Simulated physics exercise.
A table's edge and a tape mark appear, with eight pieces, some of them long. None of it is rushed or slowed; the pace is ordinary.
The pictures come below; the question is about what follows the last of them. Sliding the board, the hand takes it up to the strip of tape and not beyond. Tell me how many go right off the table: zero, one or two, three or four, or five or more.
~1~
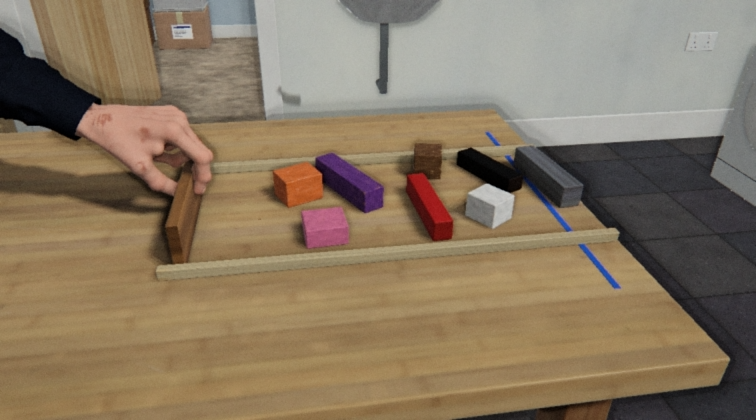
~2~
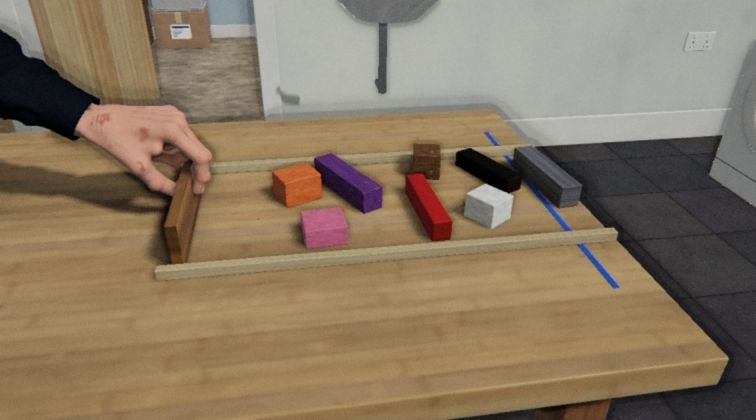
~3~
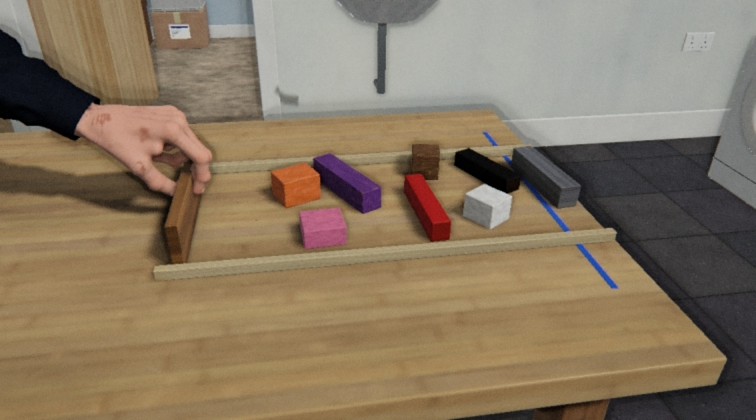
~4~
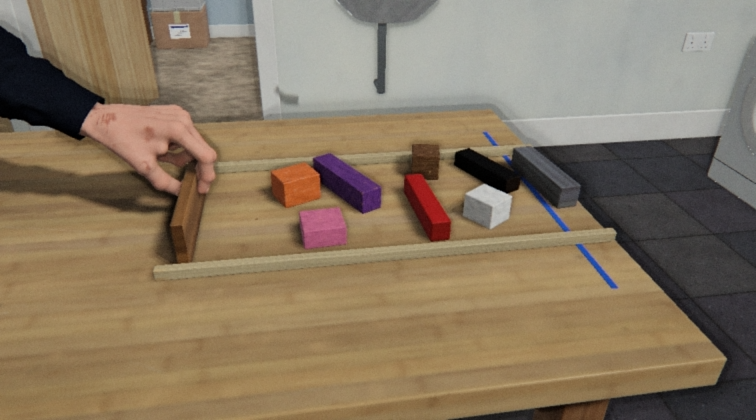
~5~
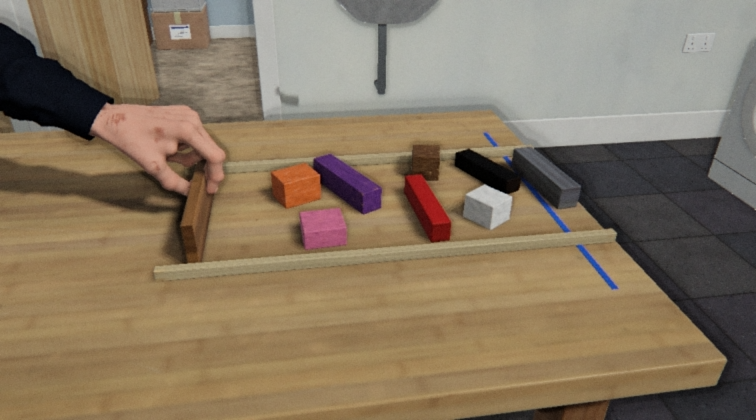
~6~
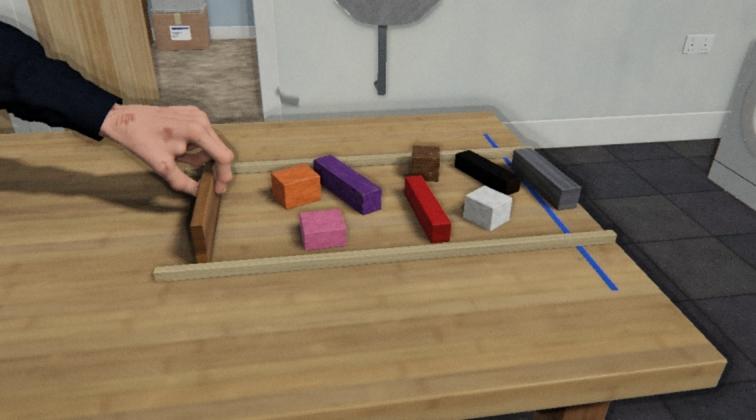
Five or more go right off.
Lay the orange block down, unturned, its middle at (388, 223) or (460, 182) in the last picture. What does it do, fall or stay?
From the two starts it leaves the top; it leaves the top.
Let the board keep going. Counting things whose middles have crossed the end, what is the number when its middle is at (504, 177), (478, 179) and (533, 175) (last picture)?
In order: 4, 2, 6.
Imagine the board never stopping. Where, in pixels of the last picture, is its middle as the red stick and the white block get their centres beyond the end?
First it's close to (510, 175), next close to (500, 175).
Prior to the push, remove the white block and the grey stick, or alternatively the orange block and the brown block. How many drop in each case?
Well, the first time you'd get 4, and the next time 4.
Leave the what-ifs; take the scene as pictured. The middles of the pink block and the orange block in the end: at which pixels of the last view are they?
In the last picture the pink block sits at (576, 211) while the orange block sits at (547, 174).
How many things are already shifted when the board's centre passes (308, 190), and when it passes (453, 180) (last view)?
3 and 8.
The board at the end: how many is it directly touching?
Number: 2.
Soon after, none off yet; grey stick at rest near (544, 177); black stick at rest near (486, 172); white block at rest near (487, 208).
Then, none off yet; grey stick moving near (548, 177); black stick moved a little near (517, 170); white block moved about its own width near (544, 210).
At rest, the number that fall off is five or more; fallen, purple bar, red stick, brown block, white block, black stick and grey stick.
